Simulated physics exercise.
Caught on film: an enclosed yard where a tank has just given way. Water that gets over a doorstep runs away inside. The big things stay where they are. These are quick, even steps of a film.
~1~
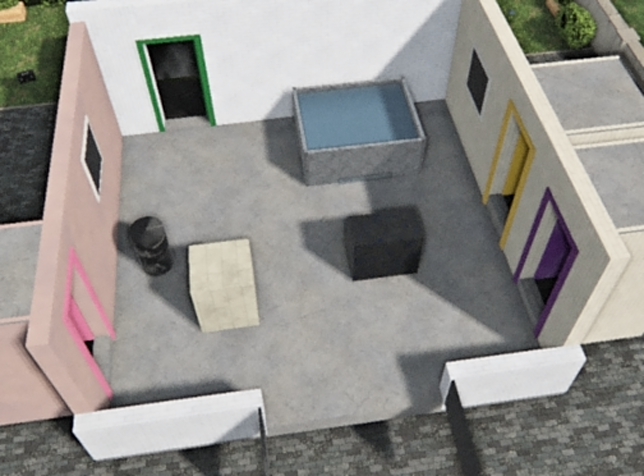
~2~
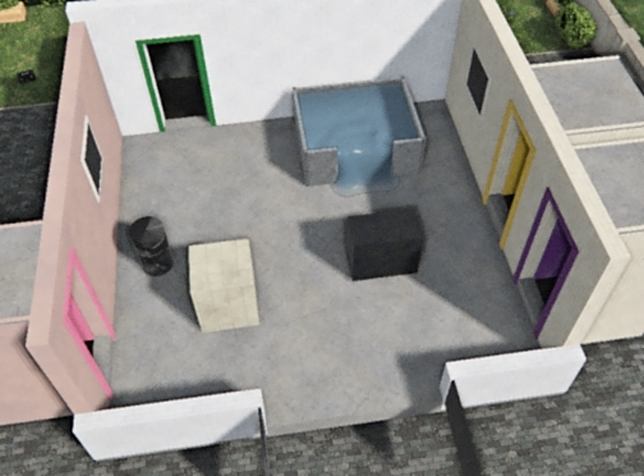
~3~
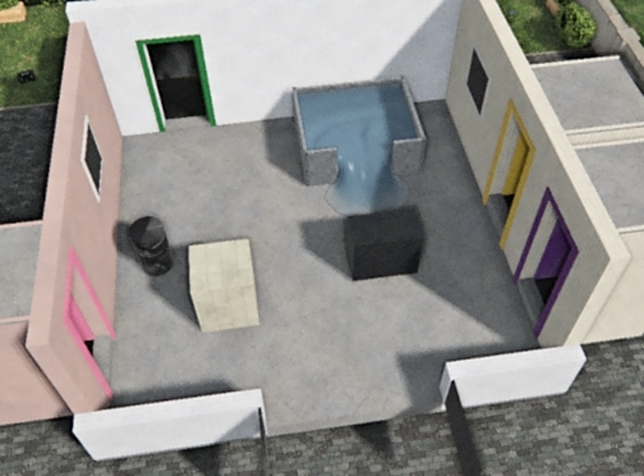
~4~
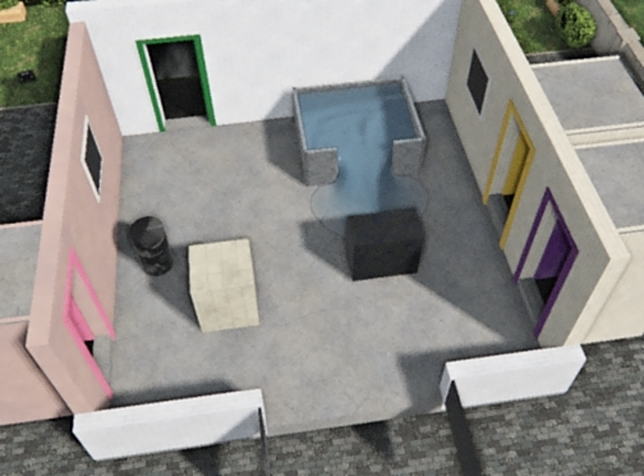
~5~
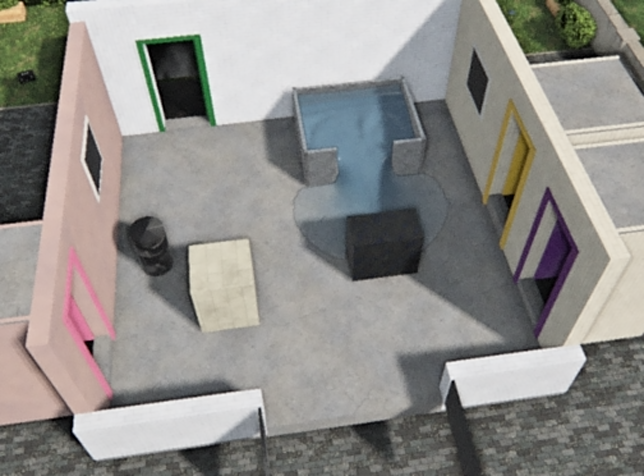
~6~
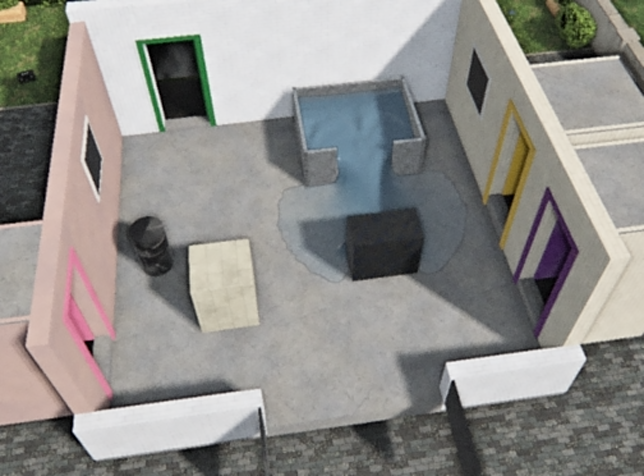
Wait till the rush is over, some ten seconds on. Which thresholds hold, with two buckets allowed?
The green door admits no more than that; the purple door admits no more than that; the yellow door admits no more than that; the pink door admits no more than that.
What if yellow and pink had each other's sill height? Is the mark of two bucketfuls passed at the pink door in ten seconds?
My reading: The pink one is under.
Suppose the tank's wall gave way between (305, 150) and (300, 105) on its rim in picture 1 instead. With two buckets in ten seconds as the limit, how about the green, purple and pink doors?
My reading: The green one floods; the purple one takes less; the pink one takes less.
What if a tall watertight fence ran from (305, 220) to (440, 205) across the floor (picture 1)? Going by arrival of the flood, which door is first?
I say the door marked yellow.
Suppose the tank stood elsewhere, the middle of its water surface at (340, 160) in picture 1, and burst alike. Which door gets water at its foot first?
It is the one in yellow.
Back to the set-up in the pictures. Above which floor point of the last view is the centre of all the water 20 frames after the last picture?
Close to (355, 226).
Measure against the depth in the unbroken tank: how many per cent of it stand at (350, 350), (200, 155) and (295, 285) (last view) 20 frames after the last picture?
In that order: 4, 0 and 6 per cent.
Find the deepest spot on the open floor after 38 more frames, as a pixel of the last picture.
Around (110, 434).
A moment on, water covers 25 % of the floor; the green door not reached, the purple door wet at the sill, nothing in, the yellow door wet at the sill, nothing in, the pink door not reached.
Next, water covers 40 % of the floor; the green door not reached, the purple door wet at the sill, nothing in, the yellow door under two buckets in, the pink door not reached.
Then, water covers 65 % of the floor; the green door not reached, the purple door wet at the sill, nothing in, the yellow door under two buckets in, the pink door wet at the sill, nothing in.
Later, water covers 85 % of the floor; the green door wet at the sill, nothing in, the purple door wet at the sill, nothing in, the yellow door under two buckets in, the pink door wet at the sill, nothing in.
In the end, water covers 95 % of the floor; the green door wet at the sill, nothing in, the purple door wet at the sill, nothing in, the yellow door under two buckets in, the pink door wet at the sill, nothing in.
